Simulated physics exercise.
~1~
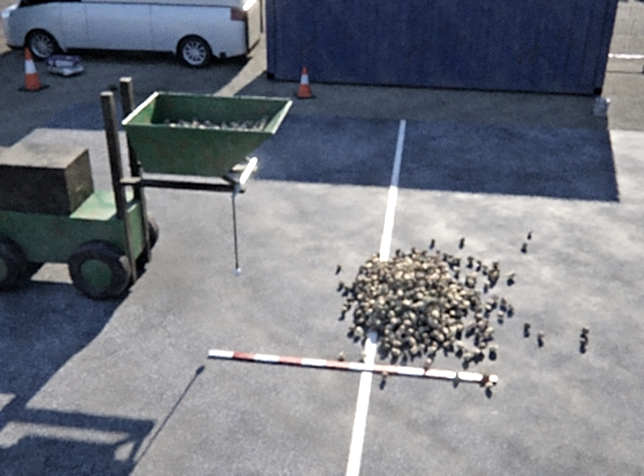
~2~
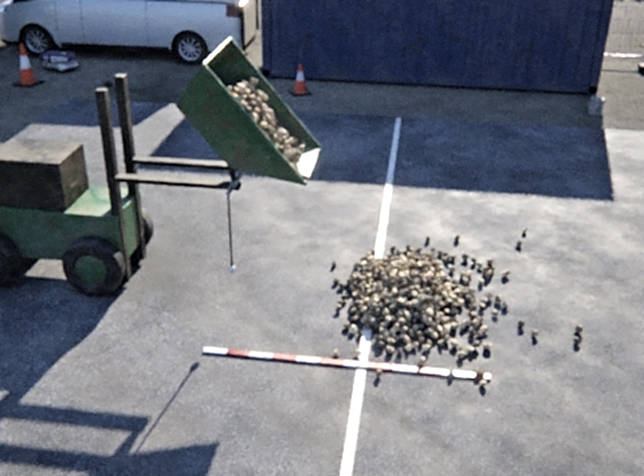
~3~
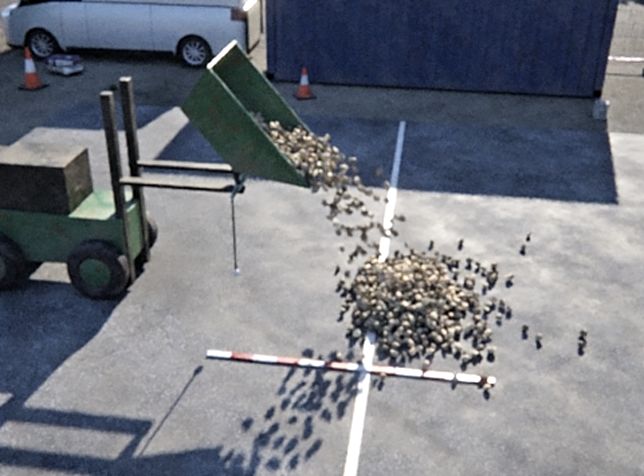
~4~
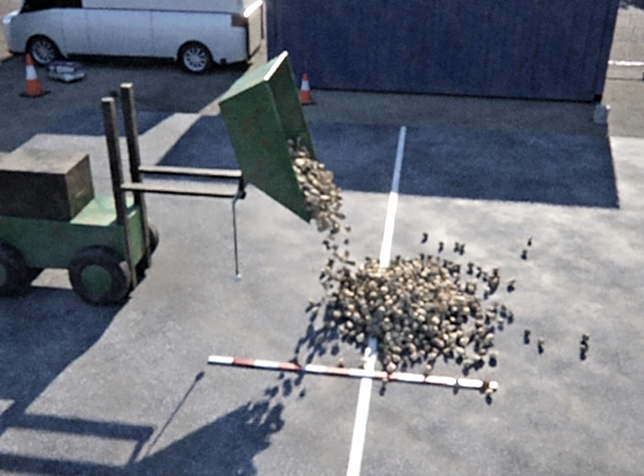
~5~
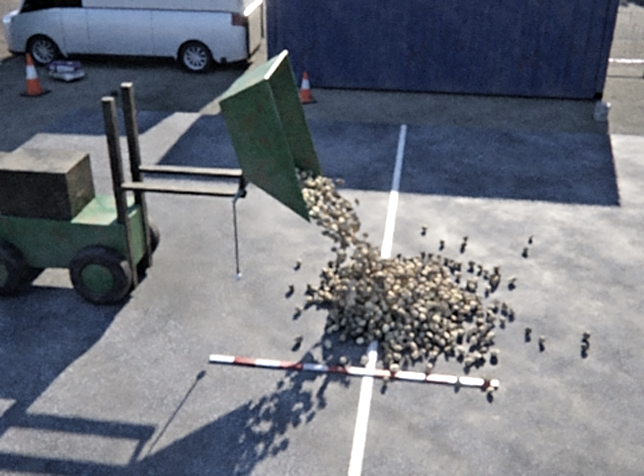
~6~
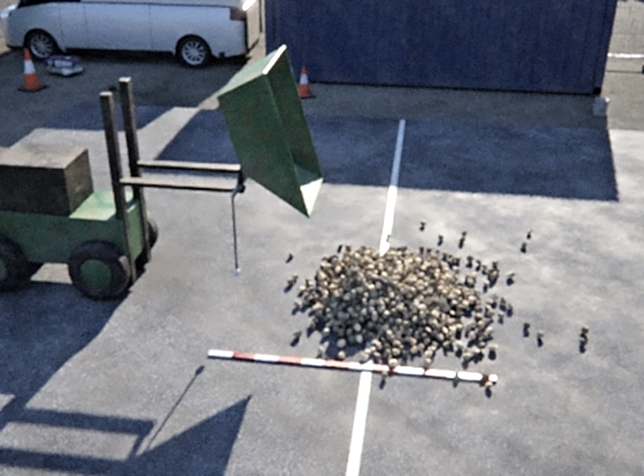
A green fork truck with a raised green skip full of pale brown stones stands at the left of a sunlit grey yard, seen from above by a slightly swaying camera. A heap of similar stones lies across a white painted line at right, behind a red-and-white staff, with a white vehicle, orange cones and a dark blue container beyond. The skip tips steeply to the right, and stones begin pouring from its lip. It tips steeper still, and the rest tumble onto the heap's near left side. Finally the skip hangs empty over a broader heap, still straddling the line.
